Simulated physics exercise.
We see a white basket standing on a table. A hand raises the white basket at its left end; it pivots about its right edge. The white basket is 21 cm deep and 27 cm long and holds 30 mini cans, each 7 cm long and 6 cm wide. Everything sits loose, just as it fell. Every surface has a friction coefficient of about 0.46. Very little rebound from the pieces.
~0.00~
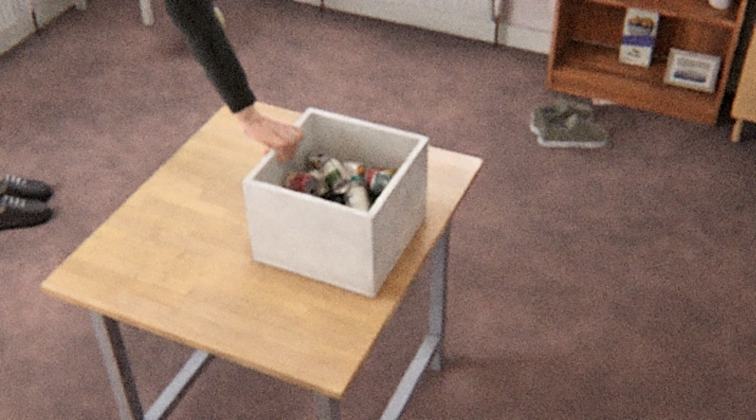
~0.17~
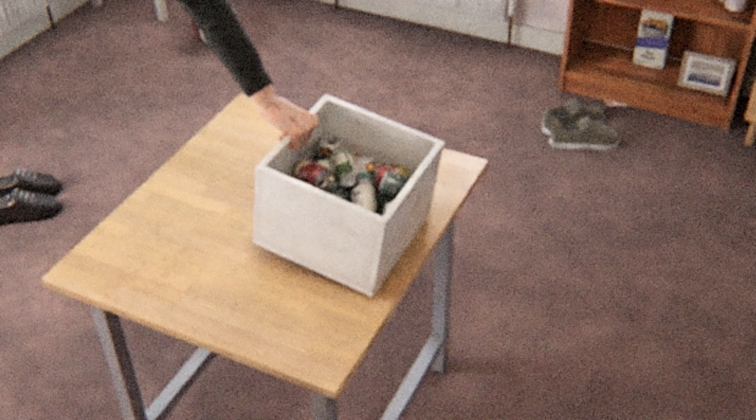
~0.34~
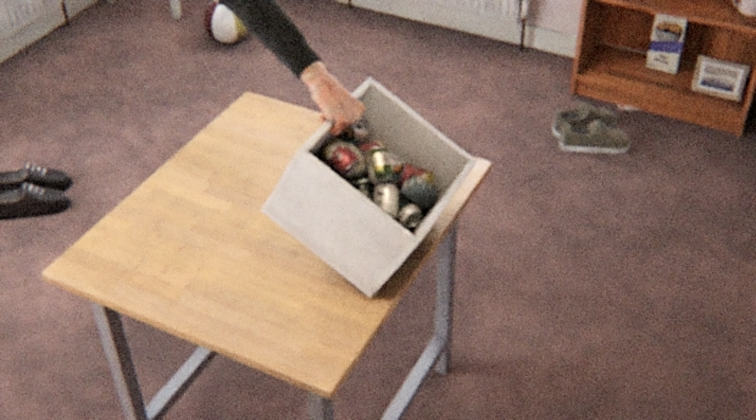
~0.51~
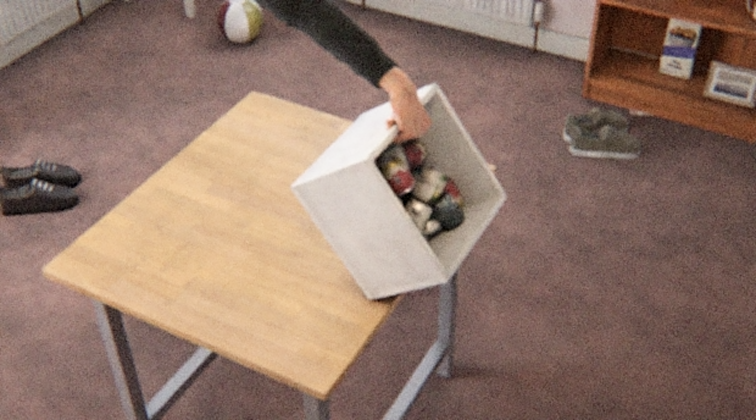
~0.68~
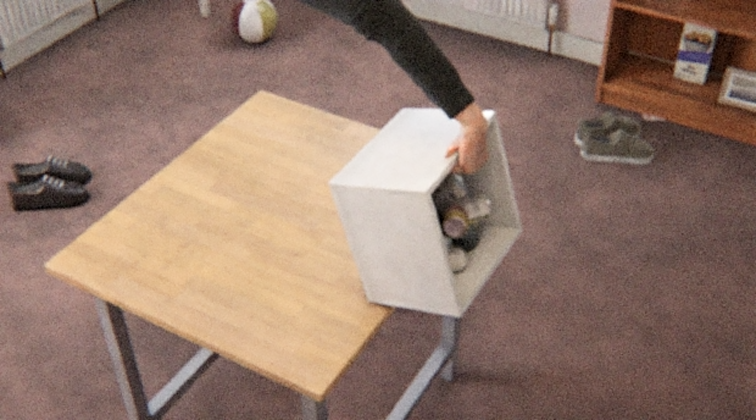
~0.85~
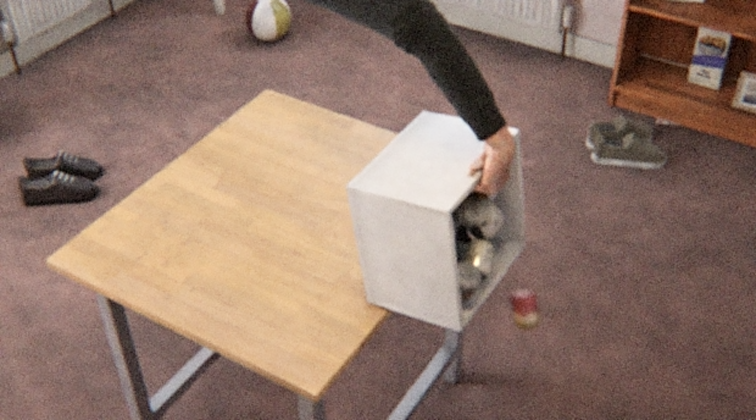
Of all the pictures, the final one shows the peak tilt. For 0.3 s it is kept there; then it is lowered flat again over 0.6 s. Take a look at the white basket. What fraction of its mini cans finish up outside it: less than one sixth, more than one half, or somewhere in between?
Somewhere in between.
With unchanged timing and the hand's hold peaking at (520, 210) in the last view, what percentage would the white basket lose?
In that case white basket 50 per cent.
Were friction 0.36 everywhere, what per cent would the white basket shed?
White basket 20 per cent.
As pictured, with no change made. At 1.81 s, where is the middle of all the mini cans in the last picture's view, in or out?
Near (379, 232).
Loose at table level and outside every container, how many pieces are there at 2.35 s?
About 0.
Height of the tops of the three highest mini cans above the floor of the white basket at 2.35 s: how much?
Roughly 13 cm high.
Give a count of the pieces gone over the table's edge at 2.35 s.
Piece count: About 8.
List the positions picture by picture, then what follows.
In the first frame (we follow the rim corner now nearest the camera; the camera moves round a little), white basket at (367, 215); tilt 0°; nothing out yet.
White basket at (381, 219); tilt 9°, in the second frame.
White basket at (414, 239); tilt 29°, in the third frame.
White basket at (445, 275); tilt 53°, in the fourth frame.
White basket at (461, 310); tilt 73°, in the fifth frame.
White basket at (462, 325); tilt 82°; 1 out, the lowest can at (525, 310), in the sixth frame.
After 1.09 s, tilt 82°; 6 of 30 out of the white basket.
After 1.39 s, tilt 53°; 9 of 30 out of the white basket.
After 1.81 s, tilt 0°; 9 of 30 out of the white basket.
Outcome (at 2.35 s), 9 of 30 out of the white basket. Asked share, 9 of 30, 30 per cent.
